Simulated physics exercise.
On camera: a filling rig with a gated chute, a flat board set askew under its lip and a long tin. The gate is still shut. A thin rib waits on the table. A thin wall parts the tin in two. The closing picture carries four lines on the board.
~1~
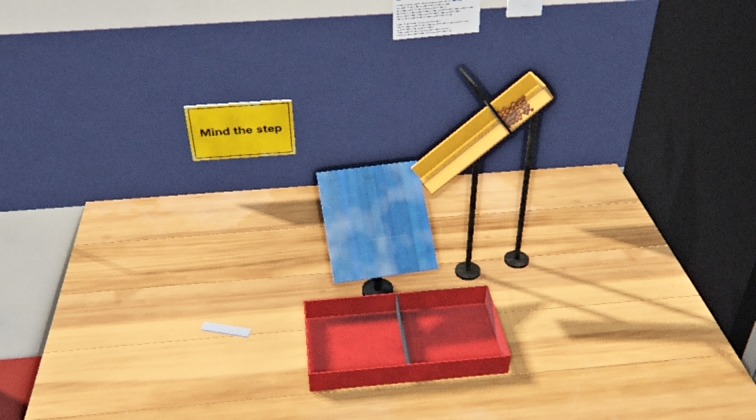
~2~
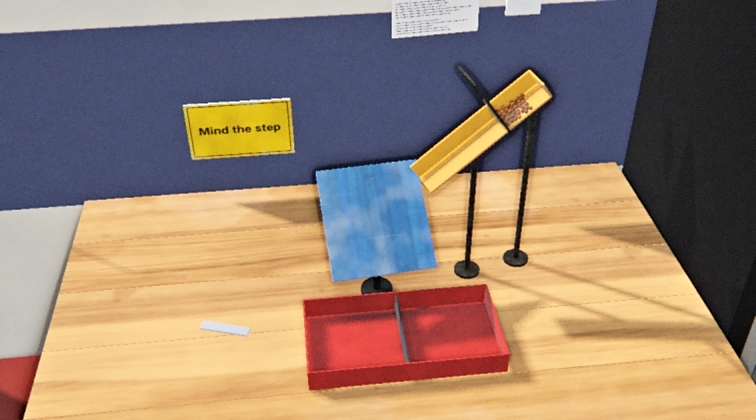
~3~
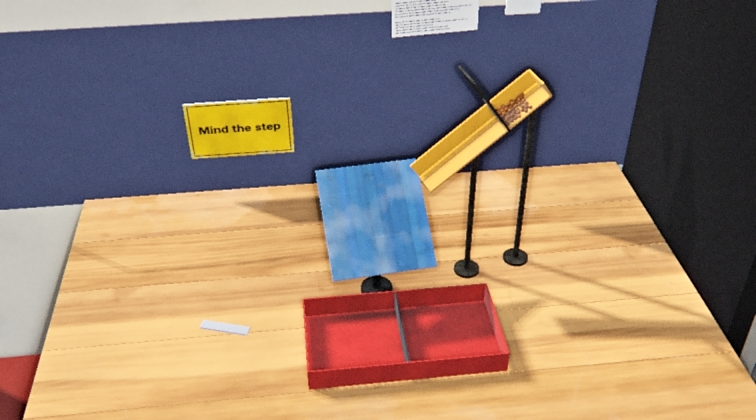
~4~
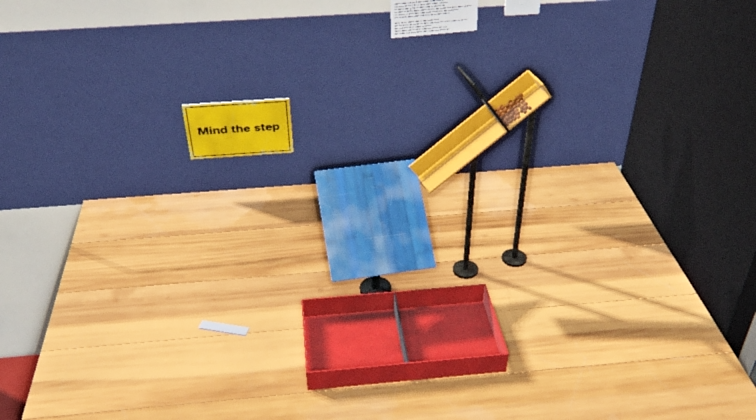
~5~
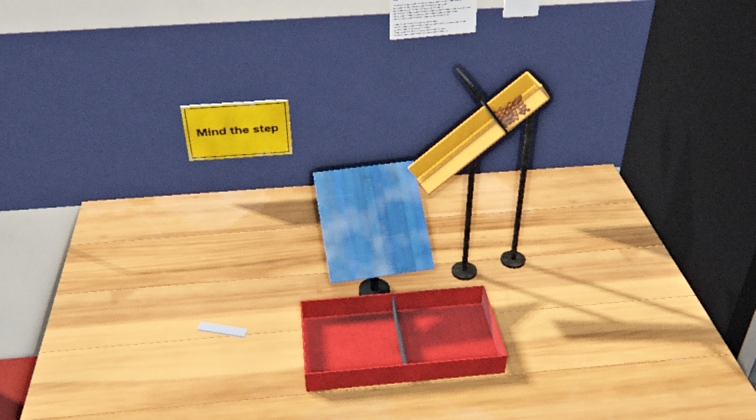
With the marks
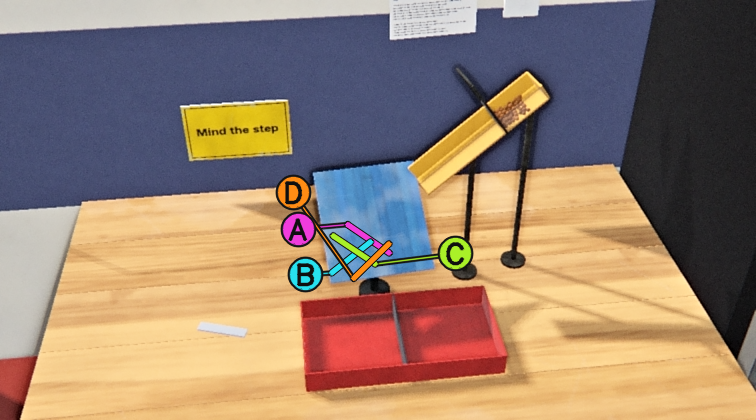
We see a yellow chute holding small brown pieces behind a black gate, above a tilted blue board and a divided red tray on a wooden table, with a small pale strip lying nearby; nothing noticeably moves.
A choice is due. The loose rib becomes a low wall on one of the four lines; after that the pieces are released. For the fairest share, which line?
The best line is C.
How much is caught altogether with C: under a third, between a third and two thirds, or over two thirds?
Line C gives over two thirds.
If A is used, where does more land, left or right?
Right.
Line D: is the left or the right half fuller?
Left.
On the marked copy, line A from (347, 224) to (389, 253); line B from (370, 241) to (331, 272); line C from (333, 235) to (375, 264); line D from (388, 243) to (353, 278).
If A is chosen, of what is caught, about a tenth in the left half, almost all in the right.
If B is chosen, of what is caught, almost all in the left half, about a tenth in the right.
If C is chosen, of what is caught, roughly half in the left half, roughly half in the right.
If D is chosen, of what is caught, the larger part in the left half, roughly a quarter in the right.
